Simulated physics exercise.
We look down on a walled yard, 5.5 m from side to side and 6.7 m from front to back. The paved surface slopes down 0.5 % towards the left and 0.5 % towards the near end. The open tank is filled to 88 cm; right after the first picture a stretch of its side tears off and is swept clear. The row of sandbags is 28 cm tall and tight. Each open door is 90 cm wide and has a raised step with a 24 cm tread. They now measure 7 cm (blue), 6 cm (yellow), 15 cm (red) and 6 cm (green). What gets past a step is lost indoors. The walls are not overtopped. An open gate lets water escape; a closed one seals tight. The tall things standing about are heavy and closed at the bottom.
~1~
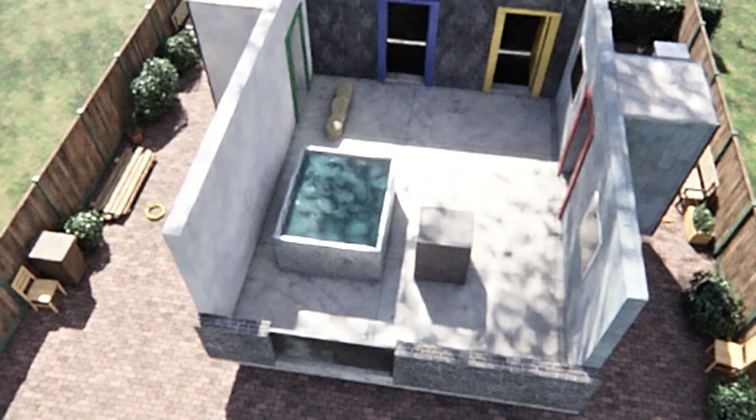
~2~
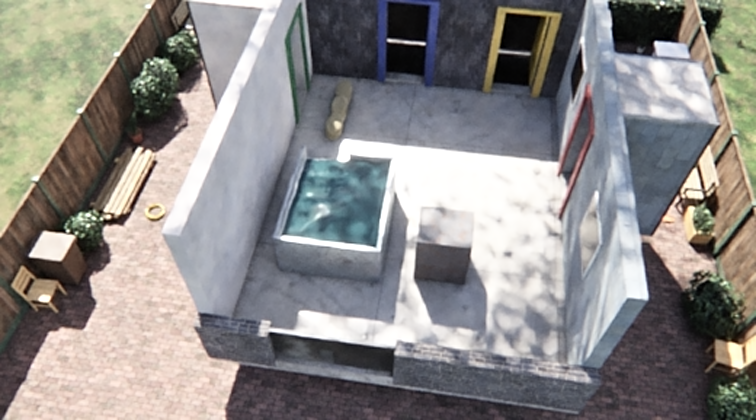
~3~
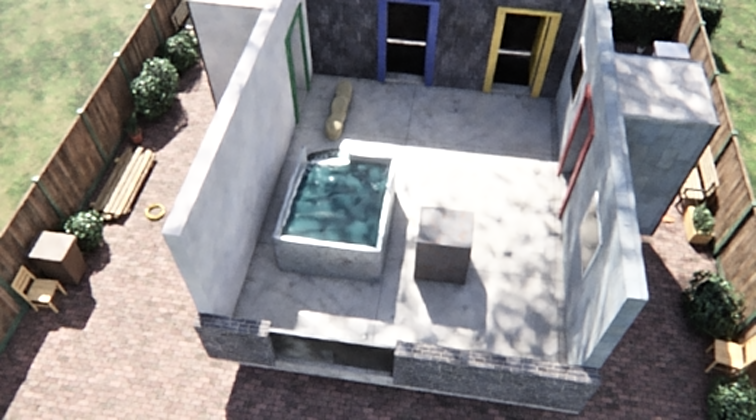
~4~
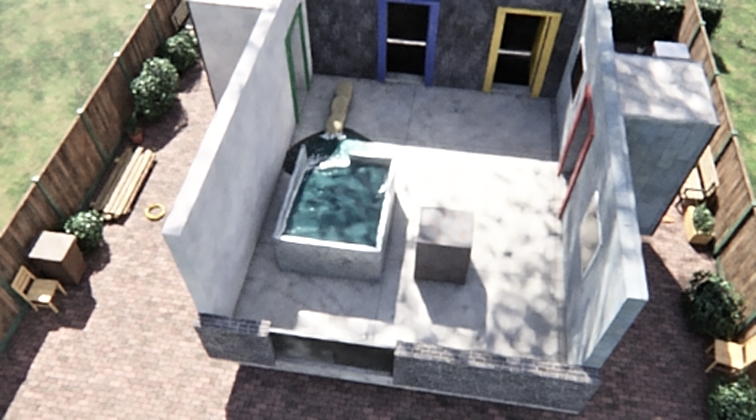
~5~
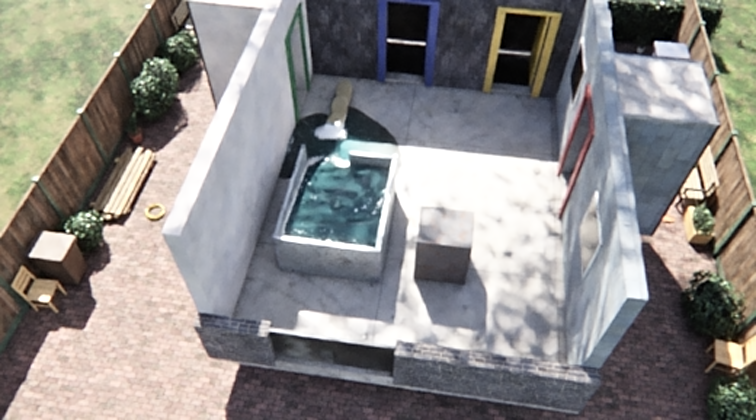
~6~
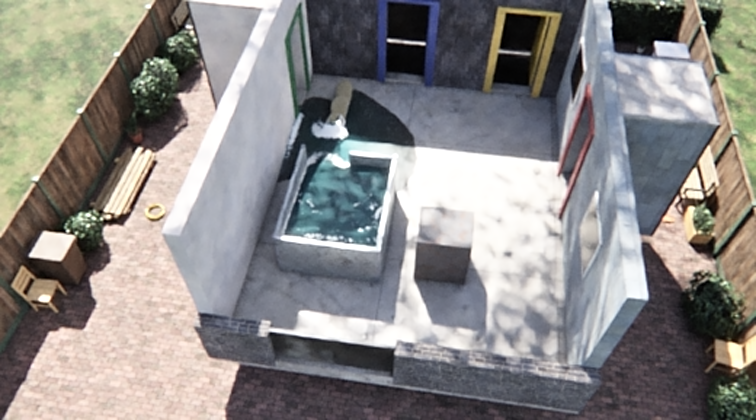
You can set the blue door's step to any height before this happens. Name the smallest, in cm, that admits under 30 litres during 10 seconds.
About 23 cm.
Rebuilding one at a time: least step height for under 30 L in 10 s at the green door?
Roughly 23 cm at green.
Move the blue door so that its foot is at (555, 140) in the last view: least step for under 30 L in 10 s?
Roughly 15 cm.
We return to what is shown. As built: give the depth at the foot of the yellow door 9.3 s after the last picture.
Some 9.5 cm.
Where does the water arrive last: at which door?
Last comes the red one.
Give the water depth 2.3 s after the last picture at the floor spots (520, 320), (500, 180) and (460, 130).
About 0, 0 and 1 cm.
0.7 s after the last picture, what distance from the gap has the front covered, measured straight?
Some 3.8 m out.
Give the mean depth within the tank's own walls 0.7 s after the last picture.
Some 60 cm.
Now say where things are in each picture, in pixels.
The first picture shows still water, 88 cm deep, in the open tank at (338, 198); the blue door at (407, 46) is dry.
In the second picture, the front is at a hidden place, 0.4 m from the gap on the far side; 0.2 m2 of floor is wet, 88 cm left at the back.
In the third picture, the front is at a hidden place, 0.9 m from the gap on the far side; 0.8 m2 of floor is wet, 88 cm left at the back.
In the fourth picture, the front is at (343, 131), 1.5 m from the gap on the far side; 1.9 m2 of floor is wet, 87 cm left at the back.
In the fifth picture, the front is at (349, 109), 2.2 m from the gap on the far side; 3.5 m2 of floor is wet, 80 cm left at the back.
In the sixth picture, the gap is on the far side, the front 2.7 m out at (353, 93); the back of the open tank holds 74 cm; the blue door at (407, 46), 3.4 m from the gap, is still 1.0 m from the nearest water.
Then, 0.7 s after the last picture water covers 25 % of the floor, deepest (48 cm) near (335, 140); 16 cm at the blue door, 16 litres in over its 7 cm step.
Then, 2.3 s after the last picture water covers 35 % of the floor, deepest (32 cm) near (308, 90); 15 cm at the blue door, 171 litres in over its 7 cm step.
Then, 9.3 s after the last picture water covers 95 % of the floor, deepest (12 cm) near (317, 283); 6 cm at the blue door, 258 litres in over its 7 cm step.
At the blue door as built, the water peaked near 24 cm, 1.5 s after the last picture.
Run again over the same 10 s with other heights there, 57 litres in over 19 cm, 15 litres over 25.5 cm. The limit of 30 litres is kept from about 23 cm up.
